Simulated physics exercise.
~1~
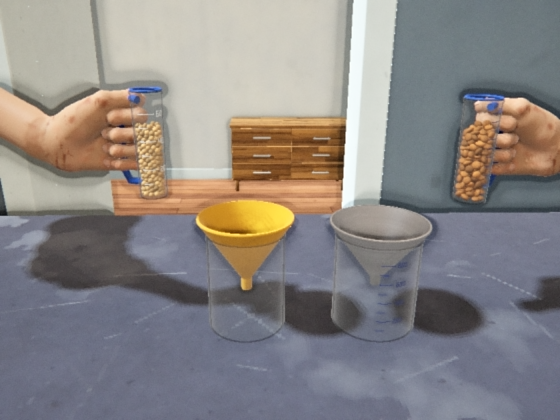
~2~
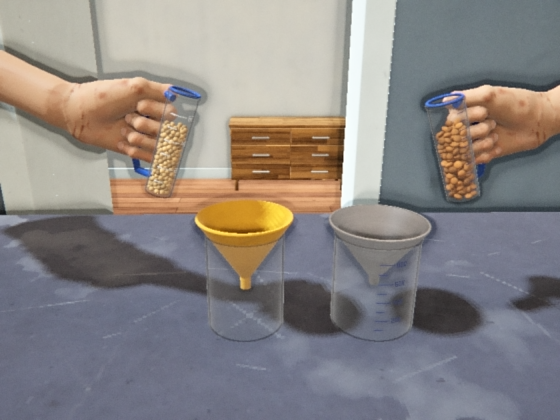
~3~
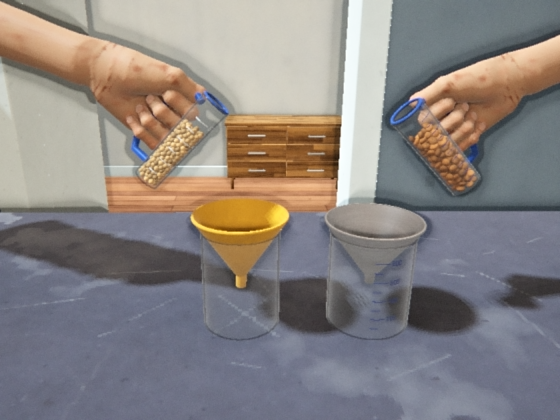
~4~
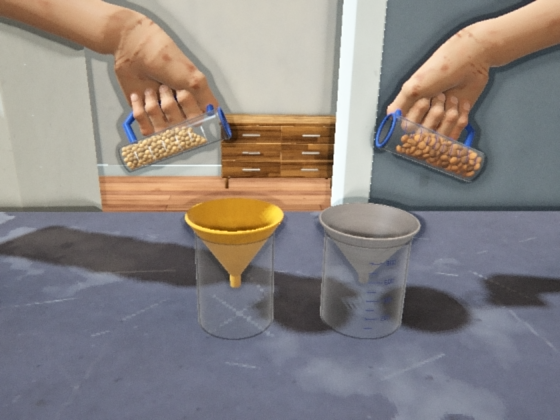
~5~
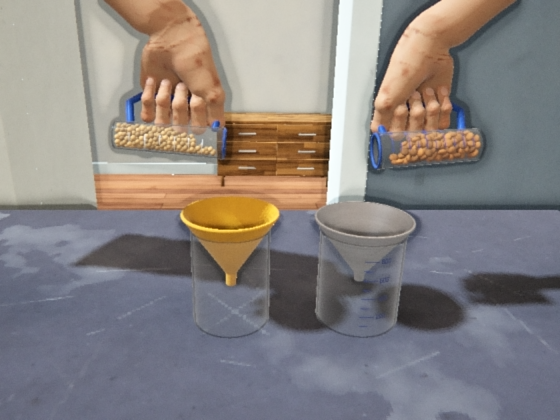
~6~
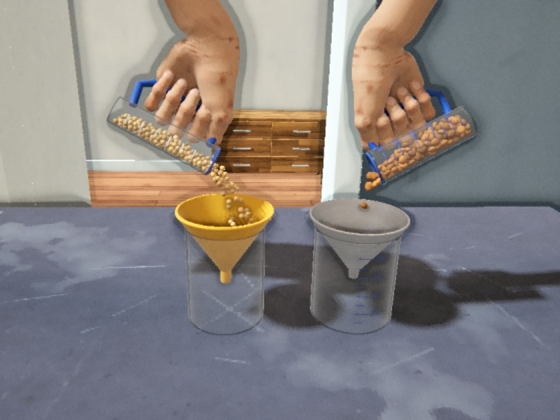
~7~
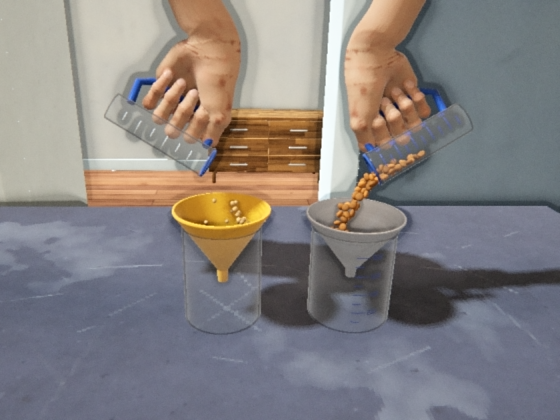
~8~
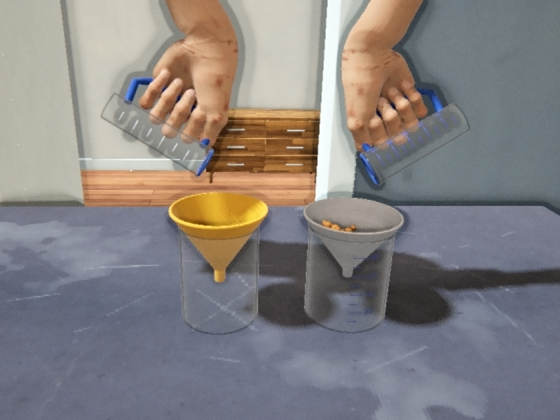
Two hands tipped clear, blue-handled cups of small round pieces over a yellow funnel and a gray one, the left starting to empty first, until both cups were empty and a few orange-brown pieces showed in the gray funnel, with both jars below still empty.
